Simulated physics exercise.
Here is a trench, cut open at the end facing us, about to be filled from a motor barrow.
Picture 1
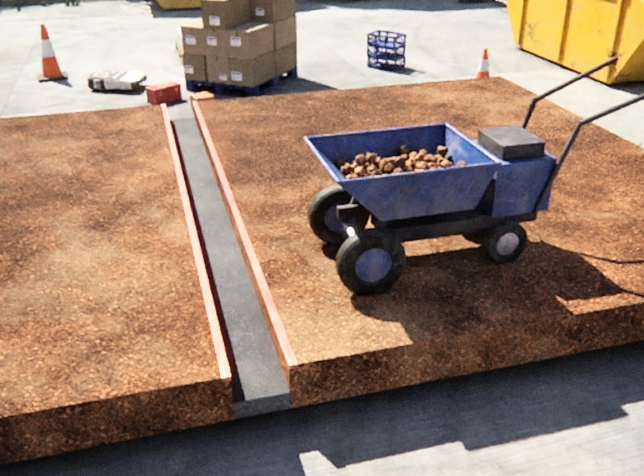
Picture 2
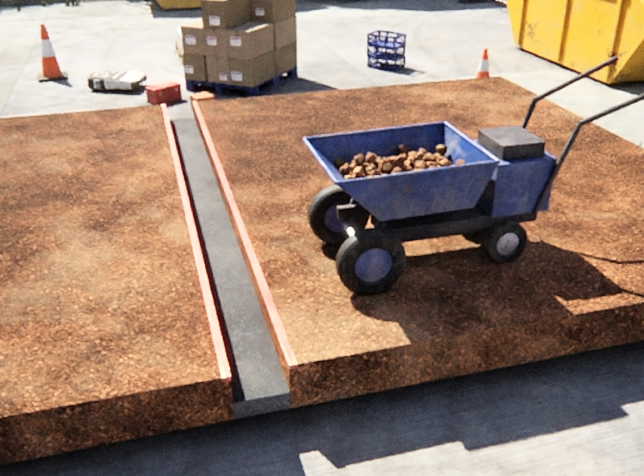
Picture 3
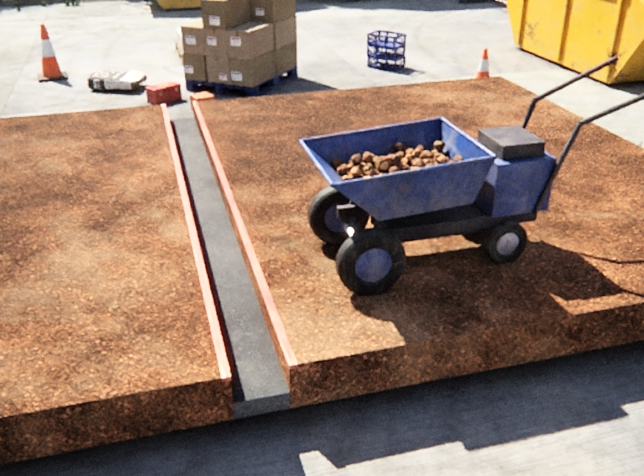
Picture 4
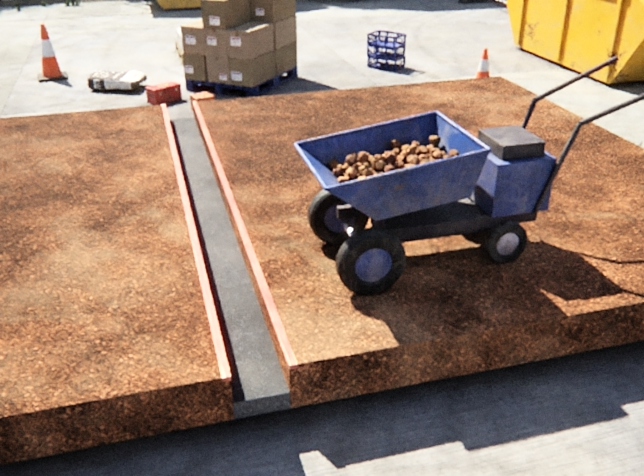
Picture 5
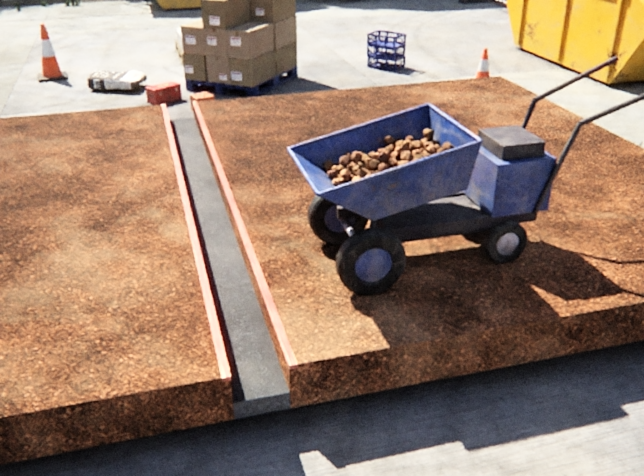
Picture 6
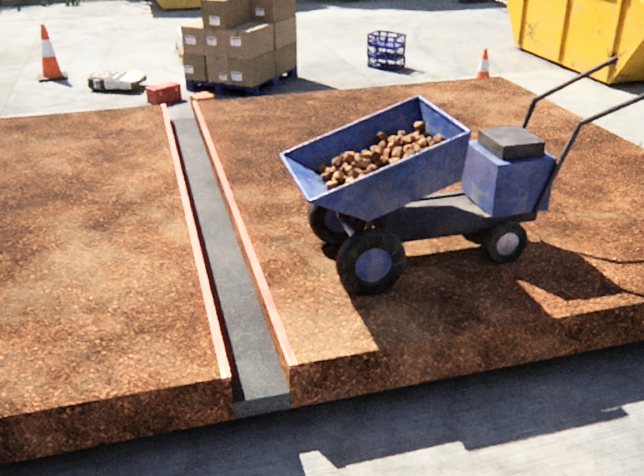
Blue motor barrow loaded with brown clods standing beside a narrow trench, its skip gradually tilting forward to the left.
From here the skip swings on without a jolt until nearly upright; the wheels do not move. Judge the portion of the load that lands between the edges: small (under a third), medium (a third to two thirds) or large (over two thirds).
Large.
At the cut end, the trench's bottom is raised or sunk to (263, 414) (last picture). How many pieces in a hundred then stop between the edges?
About 100 per cent.
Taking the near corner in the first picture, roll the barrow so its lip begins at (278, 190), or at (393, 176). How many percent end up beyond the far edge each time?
In order, close to 80 and 0 in a hundred.
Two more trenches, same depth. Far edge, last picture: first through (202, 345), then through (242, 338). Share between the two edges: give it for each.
I'd expect close to 100 in a hundred and then close to 60 in a hundred.
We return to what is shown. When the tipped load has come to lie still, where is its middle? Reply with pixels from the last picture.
Close to (236, 292), more or less.
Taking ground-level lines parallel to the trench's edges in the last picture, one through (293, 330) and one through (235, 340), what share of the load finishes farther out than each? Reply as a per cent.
I reckon some 100 per cent and some 20 per cent.
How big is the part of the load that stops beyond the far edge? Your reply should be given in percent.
Estimate: Around 0 per cent.
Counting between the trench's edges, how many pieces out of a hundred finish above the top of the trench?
It works out at about 20 percent.
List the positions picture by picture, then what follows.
Lip of the skip (338, 183), level; top of the load (400, 170), clay clods; first edge of the trench (281, 331); far edge (218, 342), the trench under half as wide as the skip, and about half as deep as wide, in the first frame.
Lip of the skip (337, 183), level; top of the load (399, 169), in the second frame.
Lip of the skip (333, 186), tipped barely; top of the load (417, 164), in the third frame.
Lip of the skip (327, 189), tipped a little; top of the load (412, 160), in the fourth frame.
Lip of the skip (319, 195), tipped a little; top of the load (417, 154), in the fifth frame.
Lip of the skip (310, 202), tipped clearly; top of the load (423, 144); first edge of the trench (281, 331); far edge (218, 342), in the sixth frame.
Just after the last frame, skip tipped steeply; every one in the skip.
A moment on, skip tipped right over; roughly two thirds in the skip; just a few short of the trench; roughly a third in or heaped over the trench; just a few falling.
Further on, skip tipped right over; just a few in the skip; about a tenth short of the trench; almost all in or heaped over the trench; just a few beyond it.
When it is over, skip tipped right over; just a few in the skip; about a tenth short of the trench; almost all in or heaped over the trench; just a few beyond it.
